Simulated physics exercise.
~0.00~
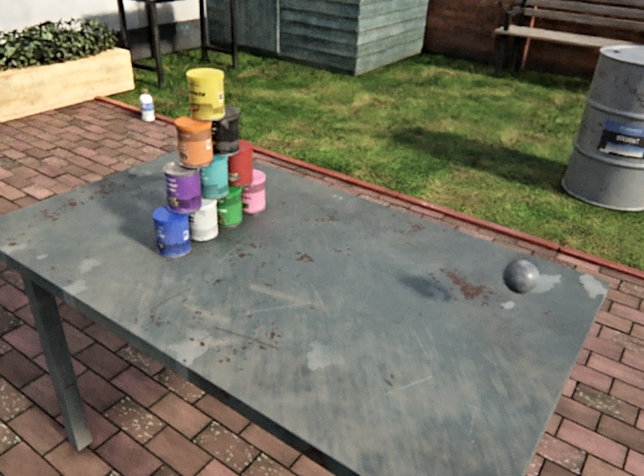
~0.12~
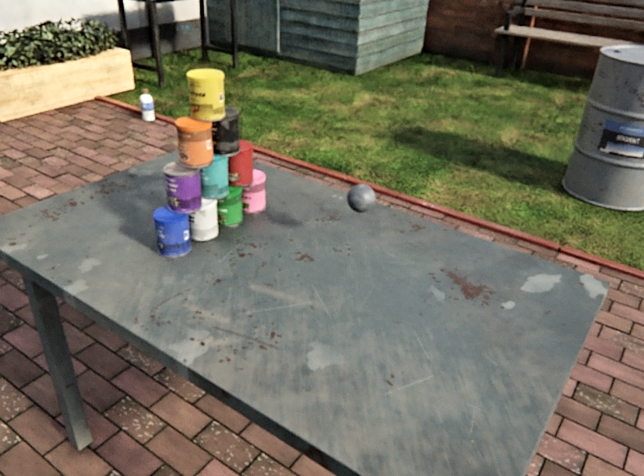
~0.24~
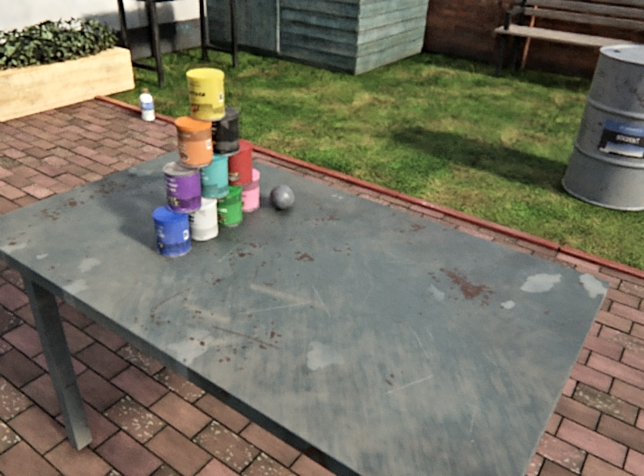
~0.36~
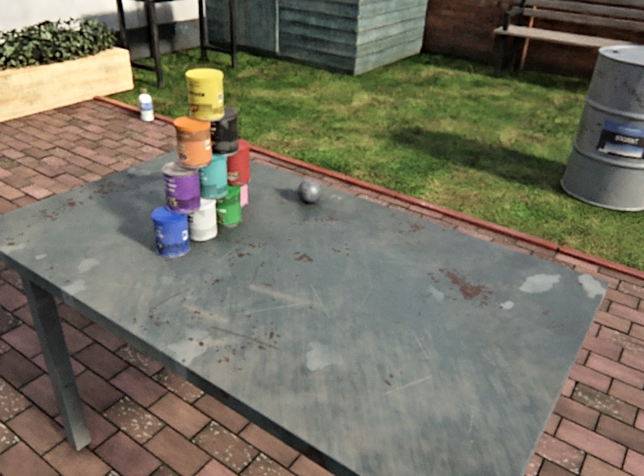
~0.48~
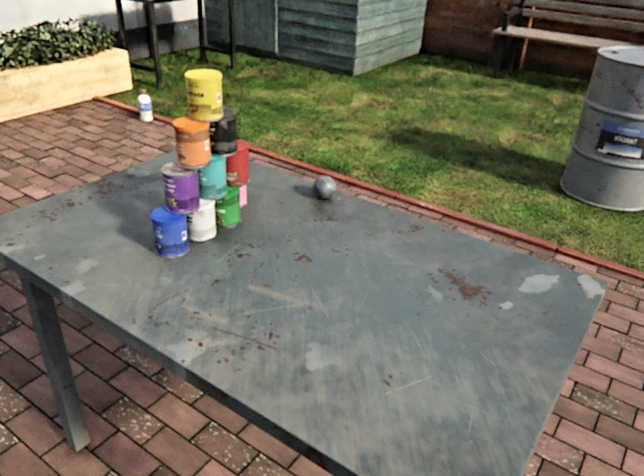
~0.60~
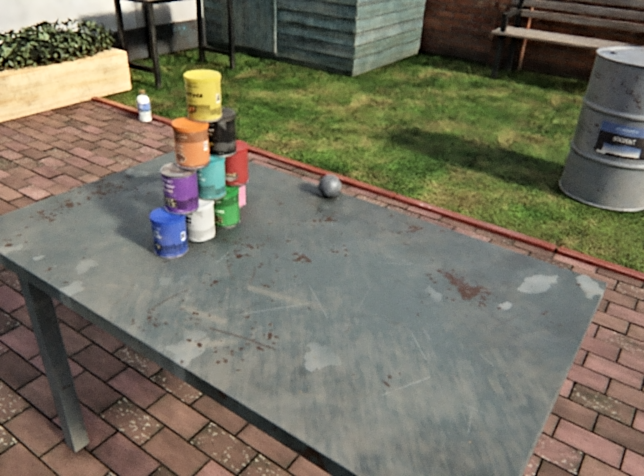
At first, a grey ball hangs over the right side of a worn grey table, where colourful tins stand stacked in a pile near the far left end. The ball flies left across the tabletop toward the pile. It reaches the pink tin at the right of the bottom row, then bounces back to the right. The pink tin shifts left, ending up partly hidden behind the green one, yet stays upright. The ball rolls a little farther right and slows near the far edge. In the end, the pile still stands, with the yellow tin on top and the blue tin in its place.
